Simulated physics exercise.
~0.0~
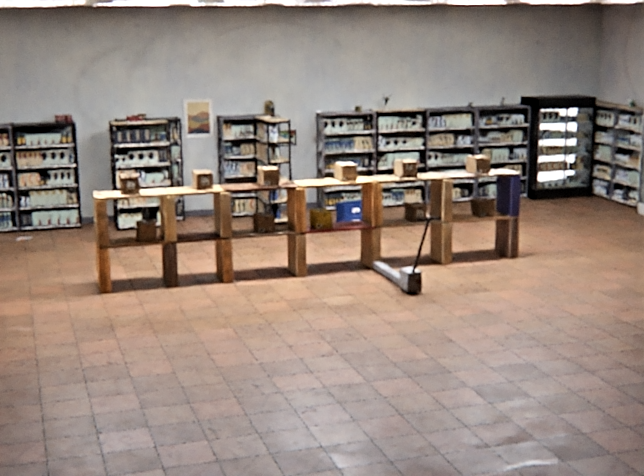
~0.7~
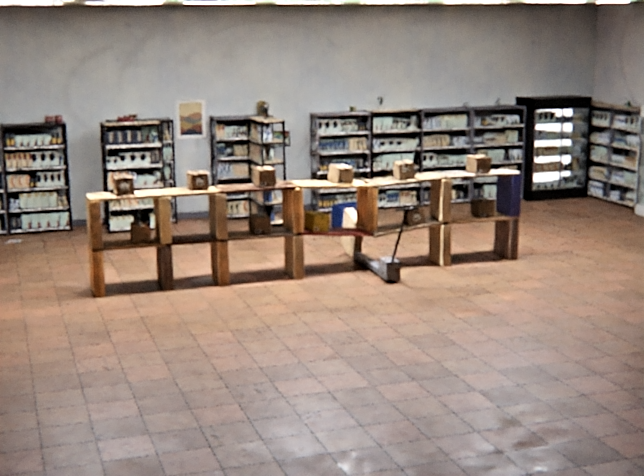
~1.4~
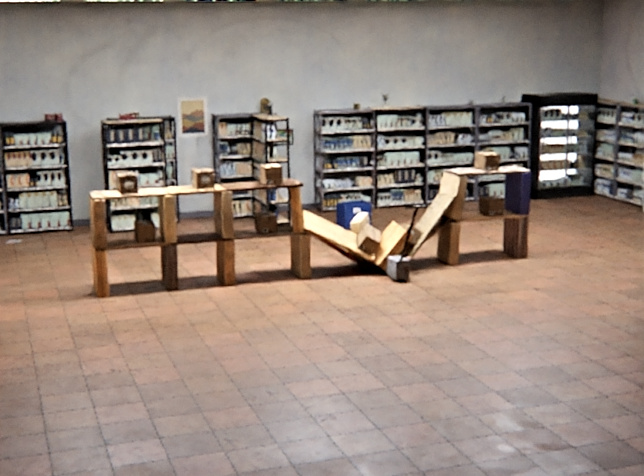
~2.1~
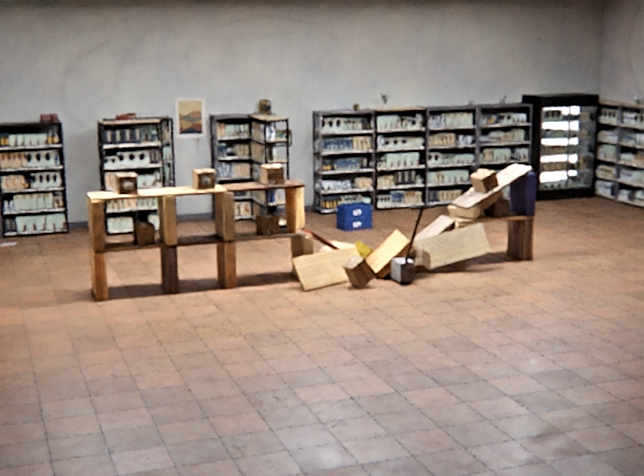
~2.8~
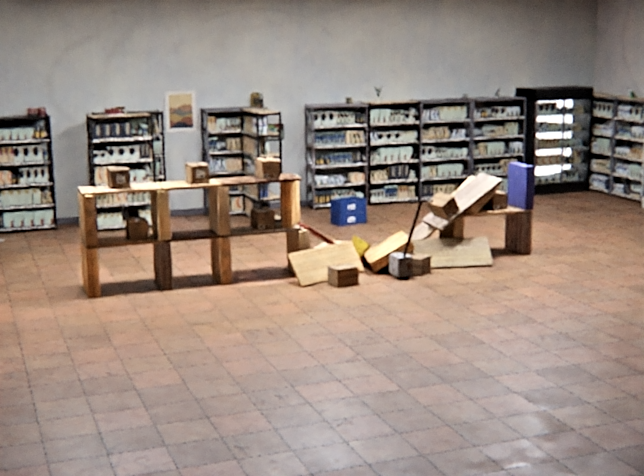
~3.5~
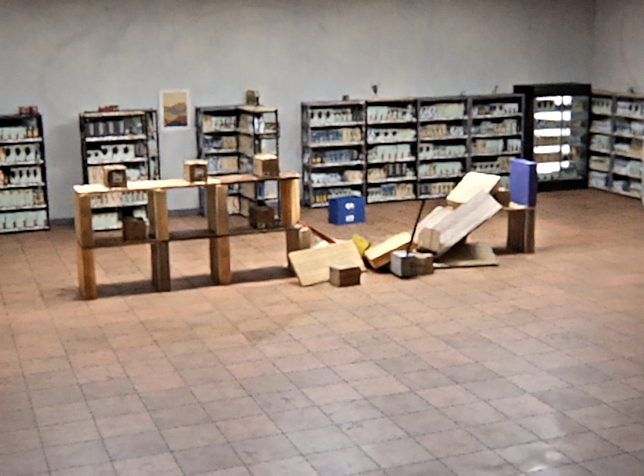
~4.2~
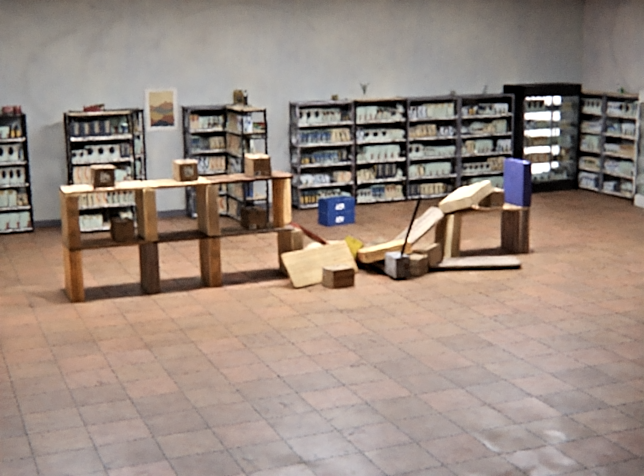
The middle of a long two-tier rack of wooden boards and upright blocks collapsed after a small floor jack pushed out a support, spilling boards and boxes into a slanting heap, while the left section and the blue upright at right stayed standing.
